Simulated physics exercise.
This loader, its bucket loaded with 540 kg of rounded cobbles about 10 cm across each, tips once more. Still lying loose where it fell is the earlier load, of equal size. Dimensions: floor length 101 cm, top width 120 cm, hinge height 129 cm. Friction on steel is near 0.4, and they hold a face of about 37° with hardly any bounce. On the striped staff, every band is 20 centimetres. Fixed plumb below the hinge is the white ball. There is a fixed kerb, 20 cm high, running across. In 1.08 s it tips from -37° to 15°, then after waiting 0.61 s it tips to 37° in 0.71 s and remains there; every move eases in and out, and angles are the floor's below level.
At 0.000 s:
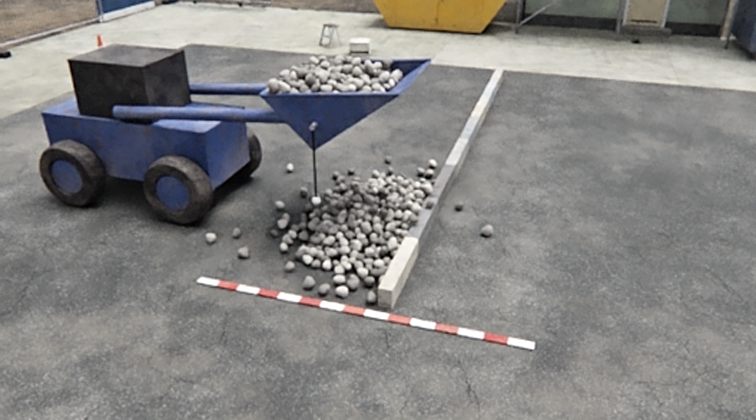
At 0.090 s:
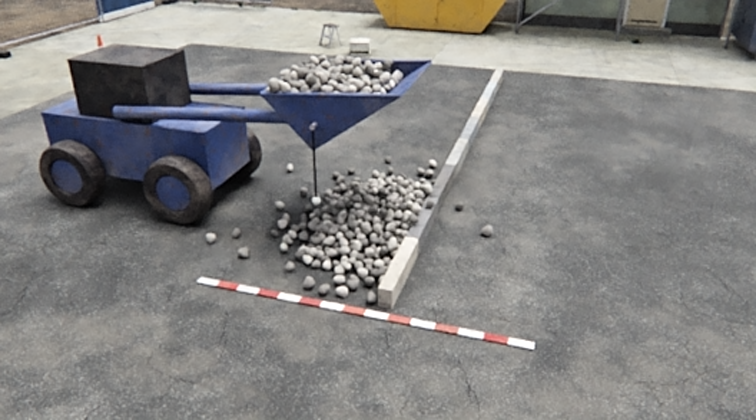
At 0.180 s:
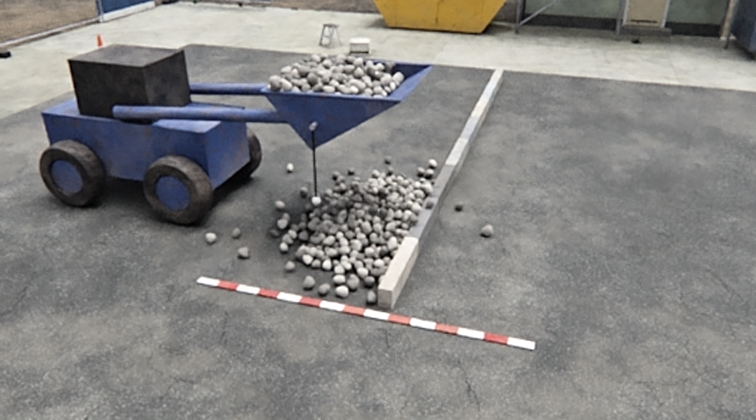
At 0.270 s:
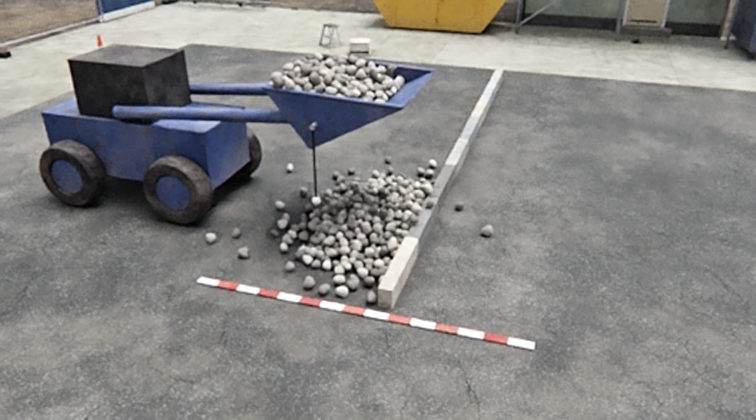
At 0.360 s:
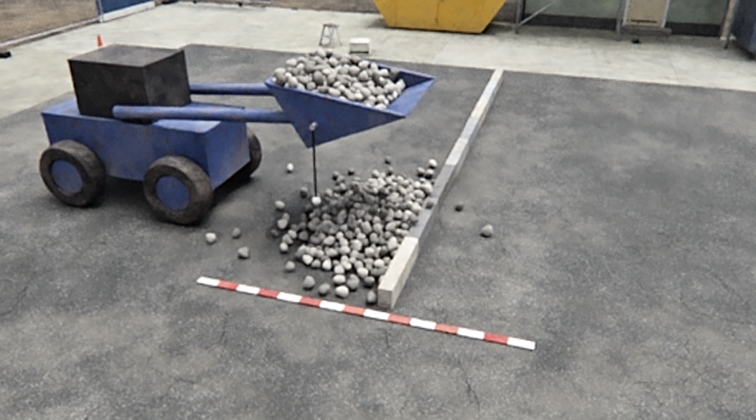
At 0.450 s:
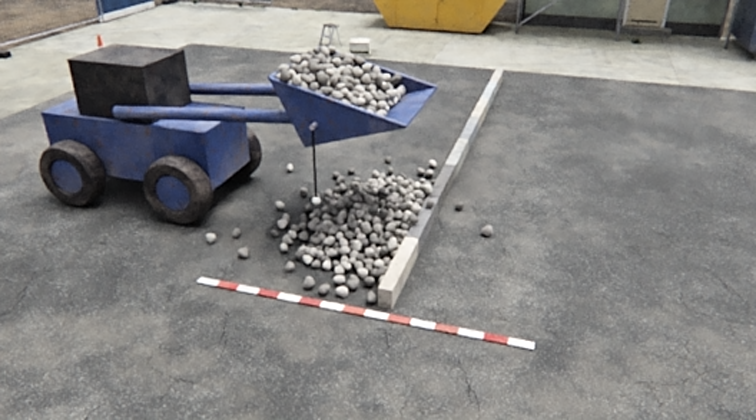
The blue loader's raised bucket, heaped with rounded grey stones, slowly tilted its front lip downward a little, and the stones shifted slightly inside, while the pile on the ground beside the kerb stayed still.
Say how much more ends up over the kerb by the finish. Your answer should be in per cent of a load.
Some 74 per cent is added.
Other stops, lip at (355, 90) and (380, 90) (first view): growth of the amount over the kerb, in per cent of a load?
Near 15 in a hundred, then near 45 in a hundred.
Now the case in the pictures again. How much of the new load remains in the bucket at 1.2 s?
Estimate: 100 % remaining inside, roughly.
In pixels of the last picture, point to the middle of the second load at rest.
Near (451, 225).
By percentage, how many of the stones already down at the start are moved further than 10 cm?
About 0 per cent.
After 0.8 s the floor is at 7°; in per cent of one load, 100 in the bucket, 100 on this side of the kerb; the foremost stones are at (430, 218).
After 1.2 s the floor is at 15°; in per cent of one load, 99 in the bucket, 101 on this side of the kerb; the foremost stones are at (437, 186).
After 2.8 s the floor is at 37°; in per cent of one load, 1 in the bucket, 137 on this side of the kerb, 62 over the kerb; the foremost stones are at (575, 247).
After 5.7 s the floor is at 37°; in per cent of one load, 0 in the bucket, 125 on this side of the kerb, 75 over the kerb; the foremost stones are at (583, 248). Net gain over the kerb, 74.
